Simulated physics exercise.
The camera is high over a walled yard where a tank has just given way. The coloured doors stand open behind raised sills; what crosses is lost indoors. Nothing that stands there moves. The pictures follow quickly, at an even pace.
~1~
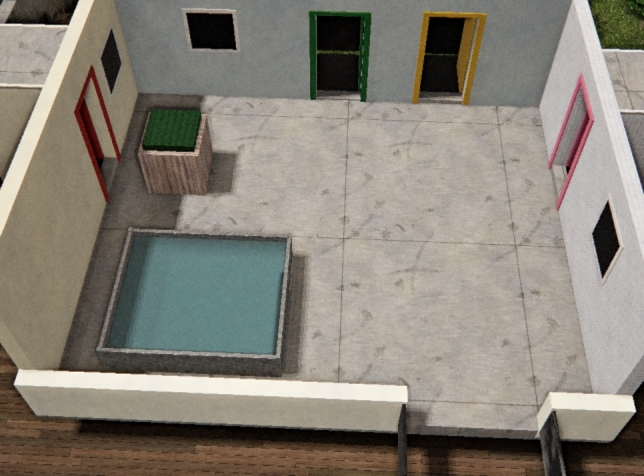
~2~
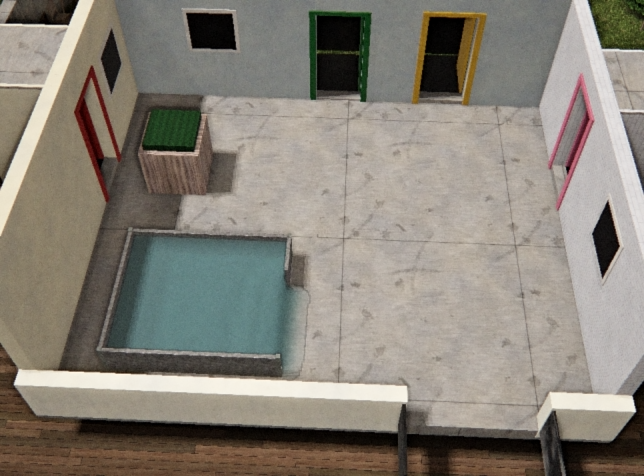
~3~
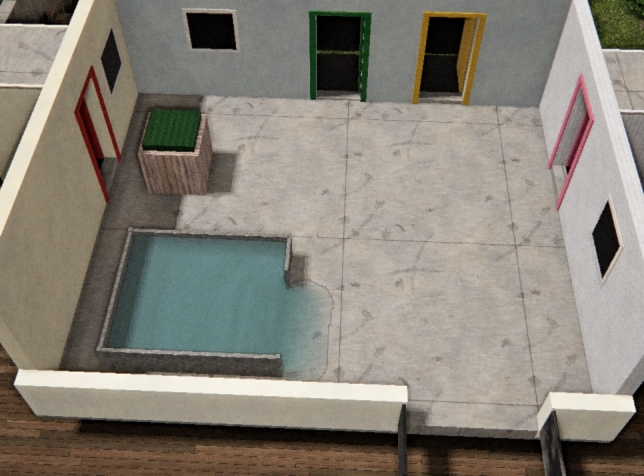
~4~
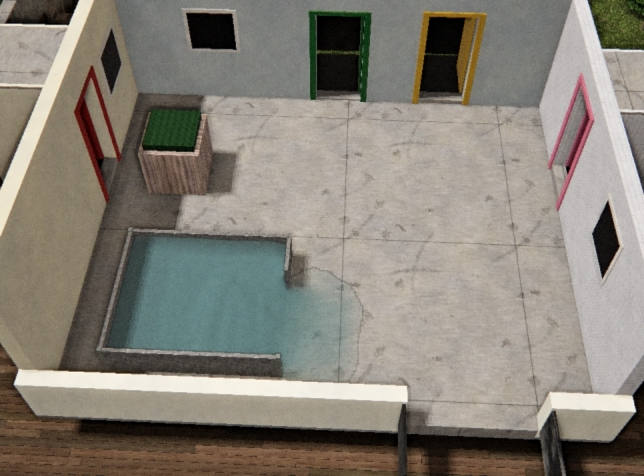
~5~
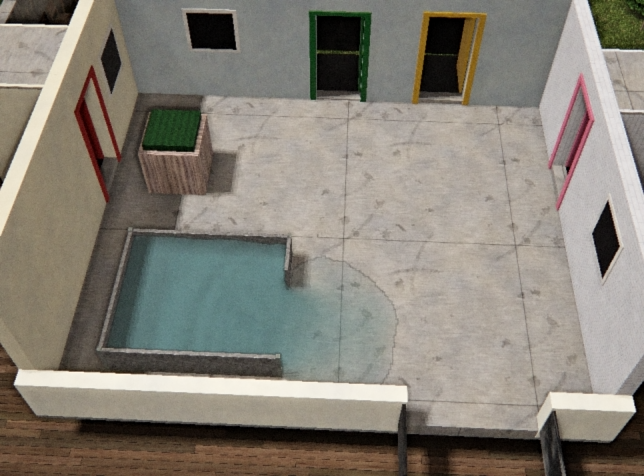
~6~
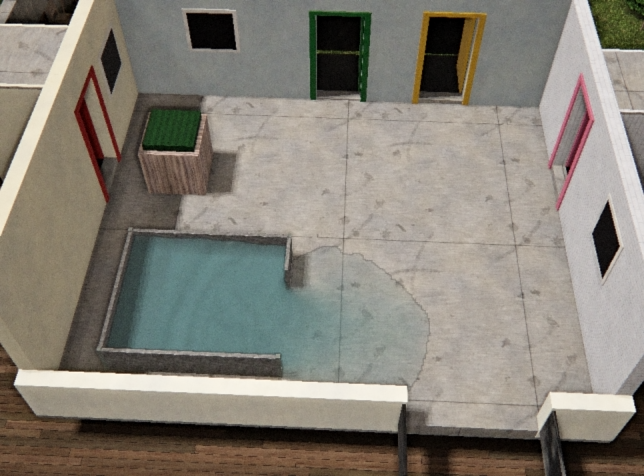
Water spreads from a broken right side of a low rectangular tank in a pale-floored walled yard, seen from high above by a still camera. A green-topped box stands behind the tank, with a red door on the left wall, green and yellow doors at the back, and a pink one on the right. The tank's side opens, and a thin, curved sheet slides steadily rightward across the floor.
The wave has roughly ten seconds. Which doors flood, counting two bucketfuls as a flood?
In the end: The red door stays under that; the yellow door stays under that; the green door stays under that; the pink door stays under that.
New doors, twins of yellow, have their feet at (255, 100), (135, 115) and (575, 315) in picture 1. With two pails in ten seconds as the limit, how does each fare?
As listed: Is under, keeps below it, floods.
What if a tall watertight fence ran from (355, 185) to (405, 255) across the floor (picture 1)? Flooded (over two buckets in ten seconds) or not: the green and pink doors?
One by one: The green door keeps below it; the pink door takes less.
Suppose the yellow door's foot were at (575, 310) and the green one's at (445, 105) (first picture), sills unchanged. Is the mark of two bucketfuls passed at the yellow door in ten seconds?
Yellow is over.
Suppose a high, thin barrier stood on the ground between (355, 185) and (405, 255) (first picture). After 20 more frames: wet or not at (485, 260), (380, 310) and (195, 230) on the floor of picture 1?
One after the other: Flooded, under water, dry.
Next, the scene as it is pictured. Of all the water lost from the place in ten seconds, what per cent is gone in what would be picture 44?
Close to 60 %.
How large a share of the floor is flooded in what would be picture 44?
Roughly 50 per cent.
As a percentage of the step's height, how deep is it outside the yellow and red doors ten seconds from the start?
About 60 and 0 per cent.
A moment on, water covers 20 % of the floor; the red door not reached, the yellow door not reached, the green door not reached, the pink door not reached.
Next, water covers 30 % of the floor; the red door not reached, the yellow door not reached, the green door not reached, the pink door not reached.
Then, water covers 35 % of the floor; the red door not reached, the yellow door not reached, the green door not reached, the pink door wet at the sill, nothing in.
Later, water covers 50 % of the floor; the red door not reached, the yellow door wet at the sill, nothing in, the green door not reached, the pink door wet at the sill, nothing in.
In the end, water covers 75 % of the floor; the red door not reached, the yellow door wet at the sill, nothing in, the green door wet at the sill, nothing in, the pink door wet at the sill, nothing in.
